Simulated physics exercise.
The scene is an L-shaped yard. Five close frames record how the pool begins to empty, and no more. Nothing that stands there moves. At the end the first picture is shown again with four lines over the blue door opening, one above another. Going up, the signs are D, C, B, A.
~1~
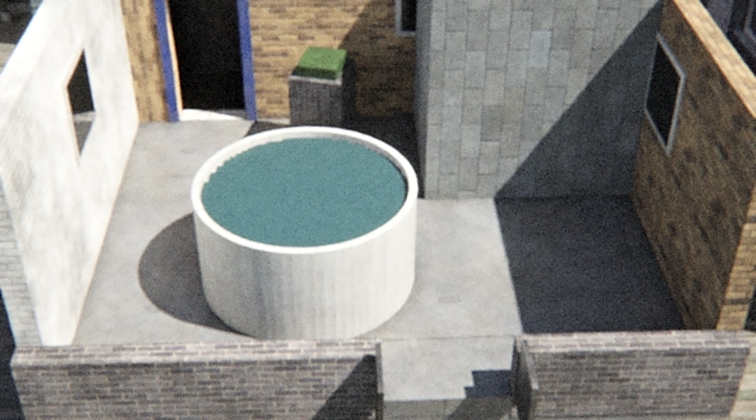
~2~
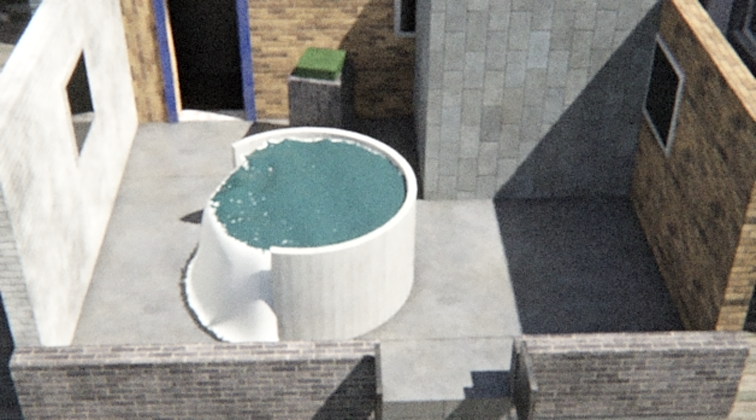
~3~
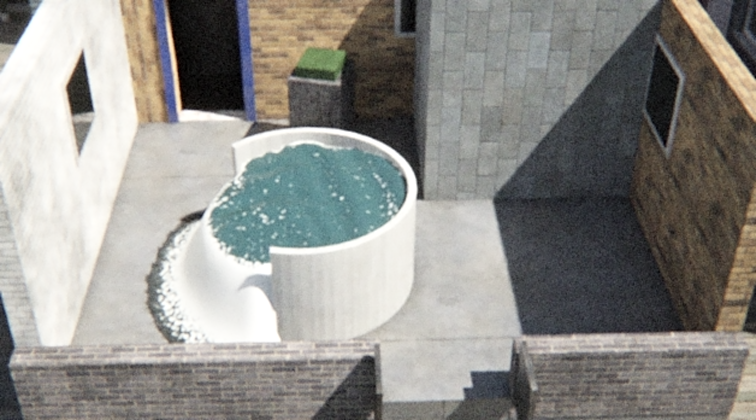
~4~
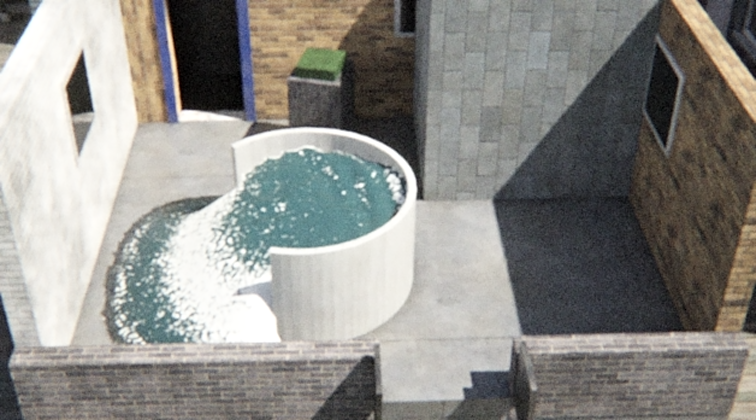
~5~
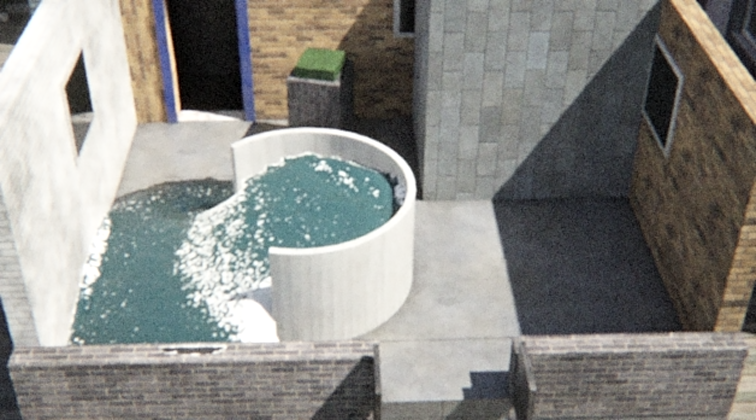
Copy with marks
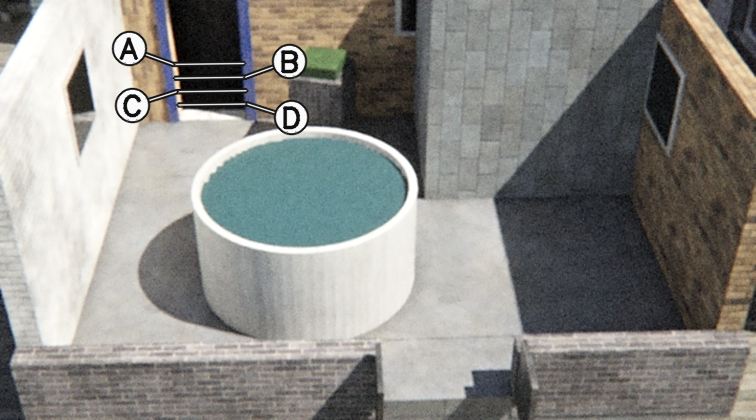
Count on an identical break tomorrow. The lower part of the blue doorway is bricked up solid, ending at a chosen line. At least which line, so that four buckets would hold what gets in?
I would pick mark C.
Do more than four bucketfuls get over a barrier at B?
No, not at all.
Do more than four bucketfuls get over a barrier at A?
No, that is safe.
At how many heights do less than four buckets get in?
Three of them.
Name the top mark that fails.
D.
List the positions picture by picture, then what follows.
Water in the pool at rest, its middle at (305, 191); foot of the blue doorway at (214, 120); open gate at (448, 332).
Water covers 3 % of the ground and shows as far out as (189, 273).
Water covers 8 % of the ground and shows as far out as (179, 234).
Water covers 17 % of the ground and shows as far out as (168, 210).
Water covers 25 % of the ground and shows as far out as (129, 200).
On the marked copy, A at (208, 63); B at (210, 77); C at (211, 91); D at (212, 104); from the bottom up D, C, B, A.
With A, nothing gets over.
With B, nothing gets over.
With C, a splash gets over, under a bucket.
With D, about 11 bucketfuls get in.
